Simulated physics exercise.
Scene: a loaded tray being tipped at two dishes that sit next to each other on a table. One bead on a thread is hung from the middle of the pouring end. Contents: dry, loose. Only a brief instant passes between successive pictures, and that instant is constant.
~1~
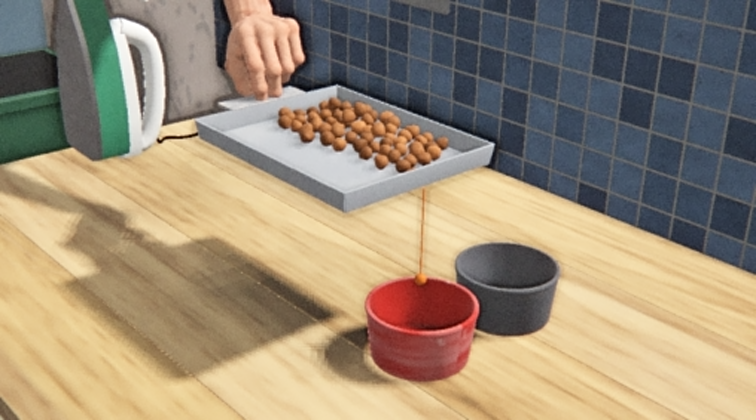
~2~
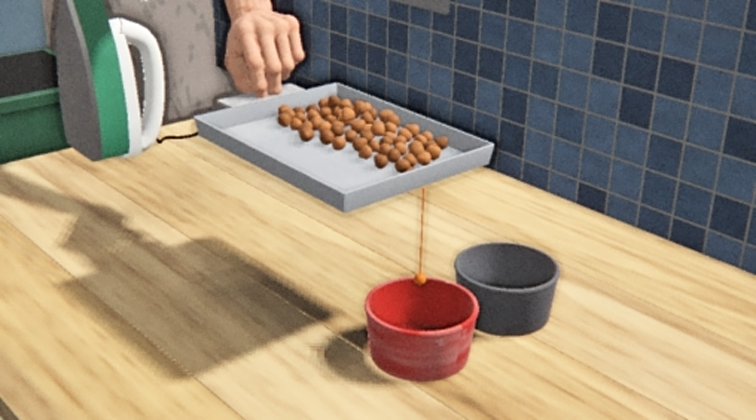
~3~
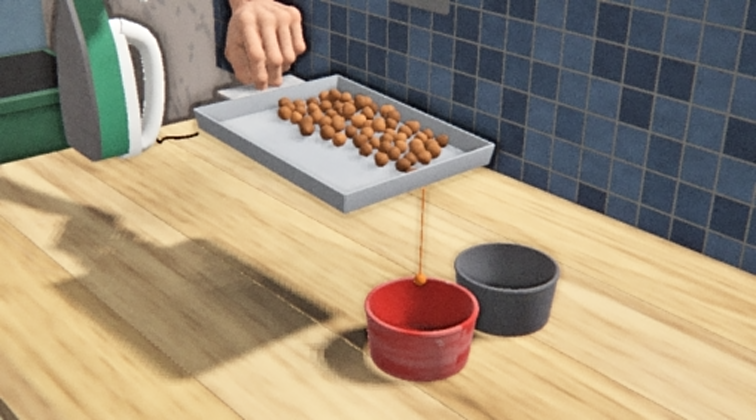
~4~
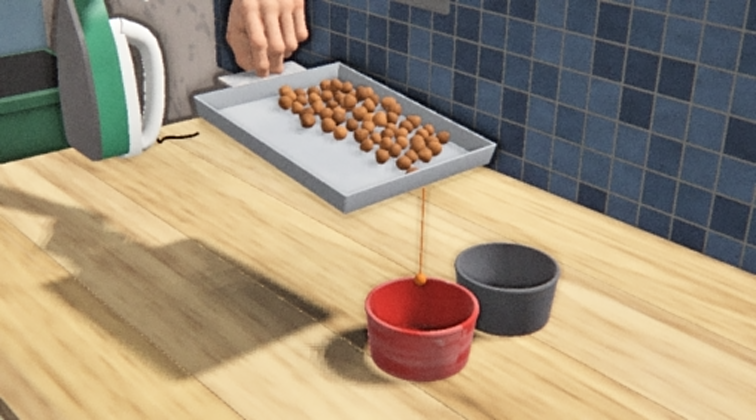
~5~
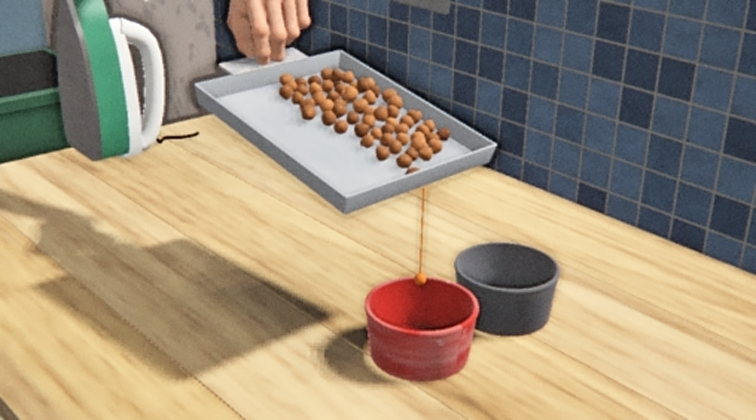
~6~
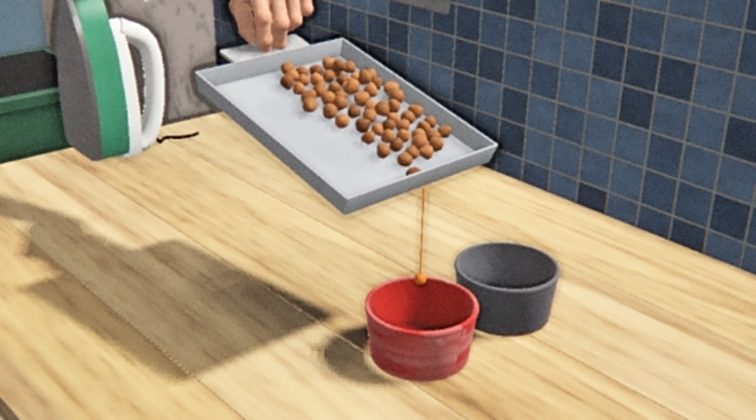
The video shows a hand gradually raising the back of a gray tray of round brown nuts, tilting it slightly toward its front edge, where a bead hangs on a thread above a red dish beside a dark gray one.
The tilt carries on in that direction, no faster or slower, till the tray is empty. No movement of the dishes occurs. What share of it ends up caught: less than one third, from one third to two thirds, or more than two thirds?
In the end the dishes will hold only a small part, not even a third of the load.
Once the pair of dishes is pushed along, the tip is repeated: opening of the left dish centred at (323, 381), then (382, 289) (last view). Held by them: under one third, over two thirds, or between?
At the first spot I'd expect the middle third, and at the second spot under a third.
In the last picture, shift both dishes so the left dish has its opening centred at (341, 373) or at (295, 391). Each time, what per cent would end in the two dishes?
Respectively 50 percent and 30 percent.
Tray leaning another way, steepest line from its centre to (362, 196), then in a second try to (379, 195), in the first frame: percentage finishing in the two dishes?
I'd expect around 20 in a hundred first and around 20 in a hundred second.
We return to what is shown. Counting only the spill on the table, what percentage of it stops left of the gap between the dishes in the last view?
My estimate is some 30 per cent.
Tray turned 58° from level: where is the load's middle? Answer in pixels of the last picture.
In the last view the centre sits at roughly (421, 145).
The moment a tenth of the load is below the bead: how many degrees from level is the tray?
Approx. 110° from level.
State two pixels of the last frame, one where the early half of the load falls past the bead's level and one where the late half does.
I'd place the first part at (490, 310) and the rest at (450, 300).
Soon after the last picture, tray tipped steeply; nearly all on the tray; a stray few in the air.
A little later, tray tipped right over; nearly all on the tray; a stray few outside both.
Later still, tray tipped past a quarter turn; a small part in the left dish; most outside both.
At rest, tray tipped past a quarter turn; a small part in the left dish; none in the right dish; most outside both.
